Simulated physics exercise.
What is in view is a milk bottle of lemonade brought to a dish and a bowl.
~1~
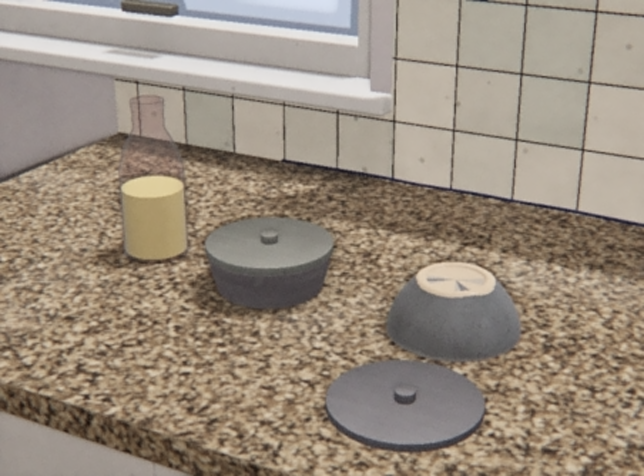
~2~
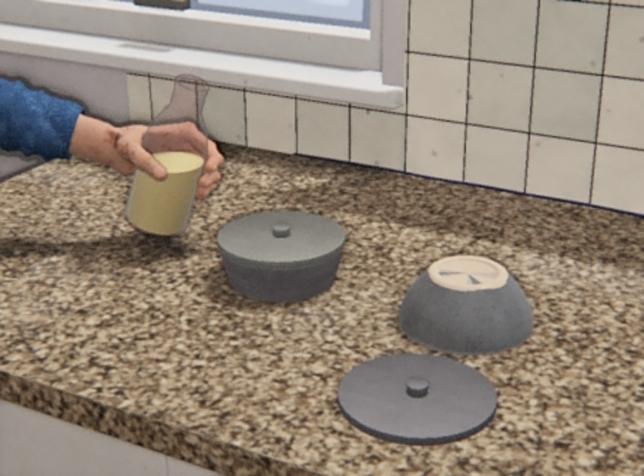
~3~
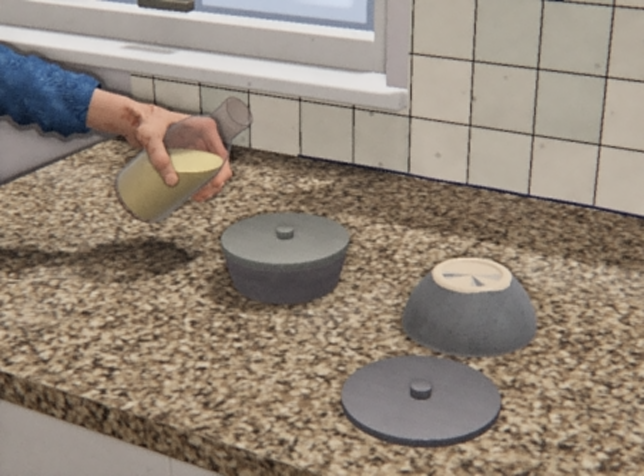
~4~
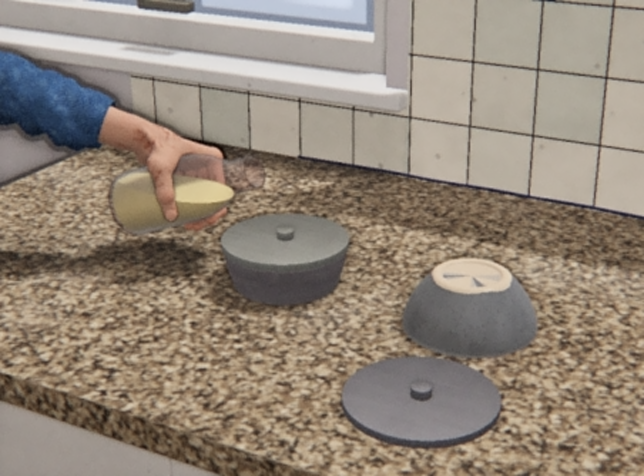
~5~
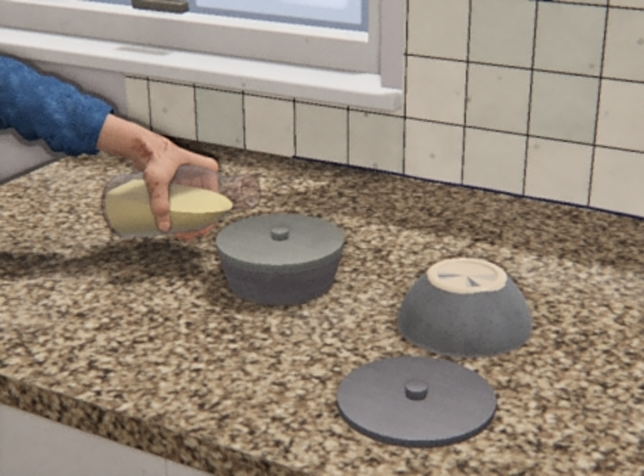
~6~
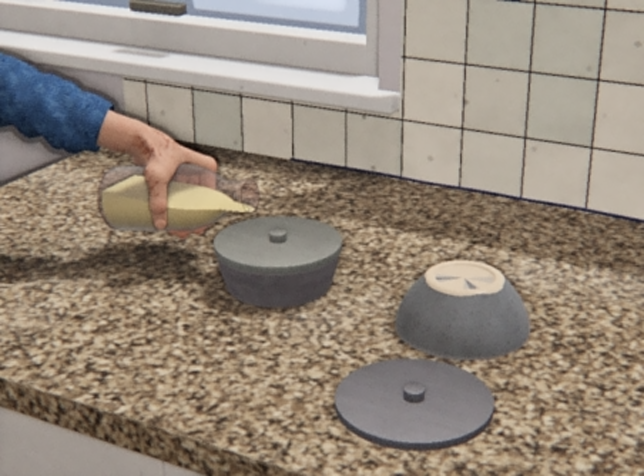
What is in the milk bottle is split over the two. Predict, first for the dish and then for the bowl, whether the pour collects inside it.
Prediction: The dish collects nothing, the bowl collects nothing.
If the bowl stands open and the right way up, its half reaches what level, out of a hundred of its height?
Somewhere near 40 in a hundred, I'd say.
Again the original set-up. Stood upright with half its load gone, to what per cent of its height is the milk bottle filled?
It comes out at some 20 per cent.
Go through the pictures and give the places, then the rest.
In the first picture, all stand on the top; milk bottle (152, 175) about half full; dish (270, 270) with its lid on; bowl (454, 306) upside down.
In the second picture, the hand lifts the milk bottle; milk bottle (174, 152) tipped 20° with all of its load; dish (282, 263) with its lid on.
In the third picture, tilting; milk bottle (190, 155) tipped 50° with all of its load; bowl (470, 302) upside down.
In the fourth picture, no stream yet; milk bottle (193, 188) tipped 70° with all of its load; dish (286, 266) with its lid on.
In the fifth picture, still nothing leaves it; milk bottle (187, 199) tipped 75° with all of its load; bowl (465, 302) upside down.
In the sixth picture, on the point of pouring; milk bottle (184, 197) tipped 80° with all of its load; dish (279, 268) with its lid on; bowl (463, 305) upside down.
Soon after, it hits the lid of the dish and runs off.
Later, it runs off the upturned base of the bowl.
In the end, the dish is empty, in a puddle; the bowl is empty, in a puddle.
